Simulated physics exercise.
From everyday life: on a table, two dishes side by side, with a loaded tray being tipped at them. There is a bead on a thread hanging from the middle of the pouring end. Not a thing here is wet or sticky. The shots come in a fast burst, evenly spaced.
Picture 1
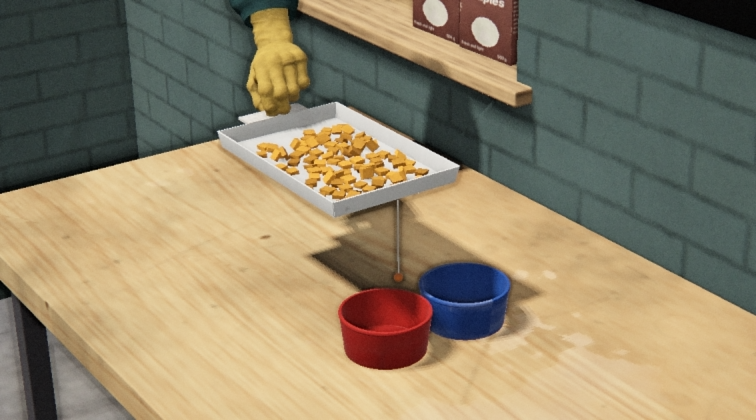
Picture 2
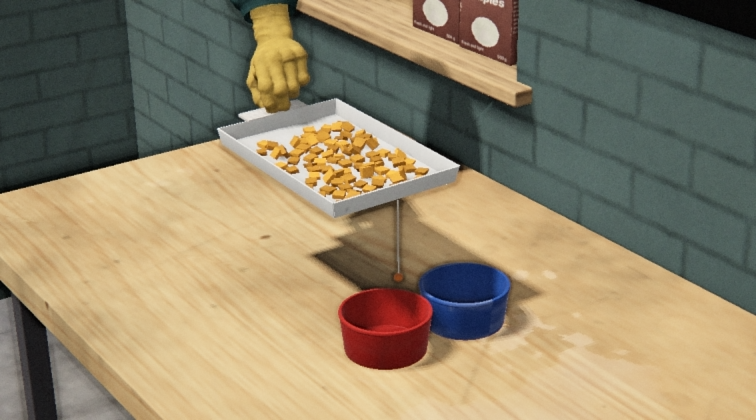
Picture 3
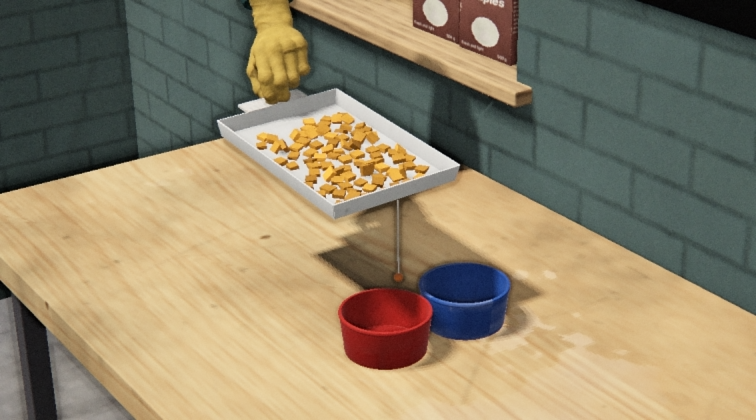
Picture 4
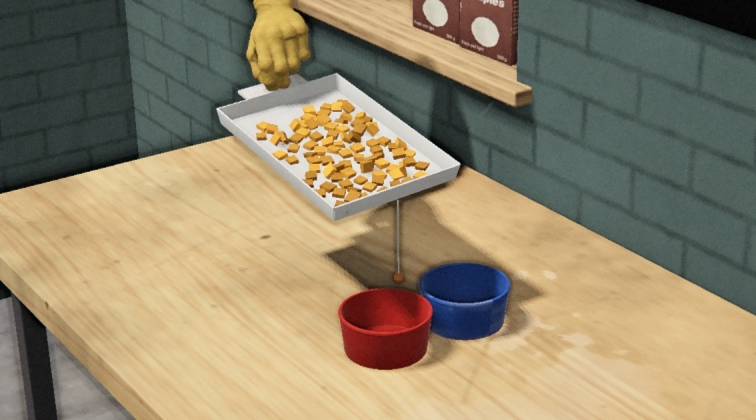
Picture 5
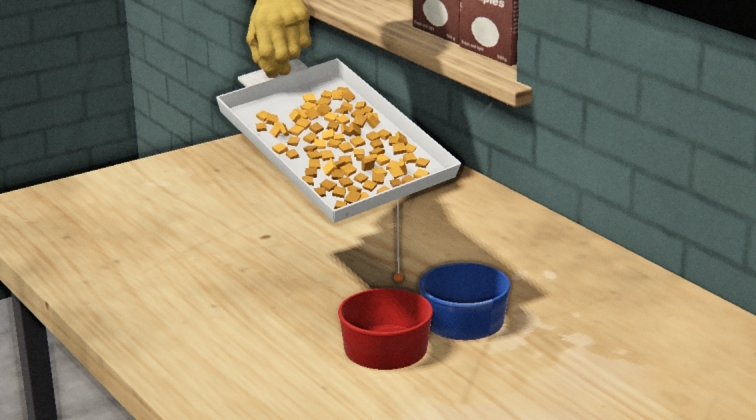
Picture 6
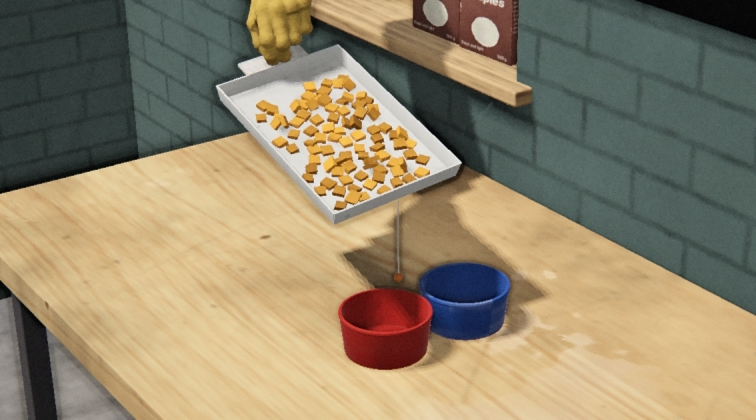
A hand in a yellow glove holds the back edge of a shallow white tray of small orange-brown crackers above a pale wooden table, seen from above at an angle against dark green brick walls. A bead hangs on a thread from the tray's front edge, near a red dish and a blue dish to its right. The hand rises slightly, steadily tilting the tray forward and toward its left front corner, while the camera stays still.
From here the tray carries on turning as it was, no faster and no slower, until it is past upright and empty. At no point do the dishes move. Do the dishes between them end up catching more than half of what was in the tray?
The dishes secure over fifty percent.
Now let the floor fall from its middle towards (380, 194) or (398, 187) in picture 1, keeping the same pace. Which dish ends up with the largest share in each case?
It would be the left-side one to begin with, and after that the right-side one.
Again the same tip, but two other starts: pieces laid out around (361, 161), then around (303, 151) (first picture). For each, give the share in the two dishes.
Shares: 70 % for the first, 70 % for the second.
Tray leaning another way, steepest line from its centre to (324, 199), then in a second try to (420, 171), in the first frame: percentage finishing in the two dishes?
Around 50 percent for the first aim and around 60 percent for the second.
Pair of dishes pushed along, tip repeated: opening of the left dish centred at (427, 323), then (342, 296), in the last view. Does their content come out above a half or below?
For the two tries in order: Not as much as half, not as much as half.
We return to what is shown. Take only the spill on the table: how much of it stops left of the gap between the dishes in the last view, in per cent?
Left share: Some 60 per cent.
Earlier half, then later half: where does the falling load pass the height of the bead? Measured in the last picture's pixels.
At (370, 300) for the first part, then at (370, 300) for the others.
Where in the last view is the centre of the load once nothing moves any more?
About pixel (385, 346).
Soon, tray tipped steeply; all on the tray.
A while on, tray tipped past a quarter turn; most on the tray; a small part in the left dish; a small part outside both; a small part in the air.
Towards the end, tray tipped past a quarter turn; about two thirds in the left dish; a stray few in the right dish; about a quarter outside both.
Finally, tray tipped past a quarter turn; about two thirds in the left dish; a stray few in the right dish; about a quarter outside both.
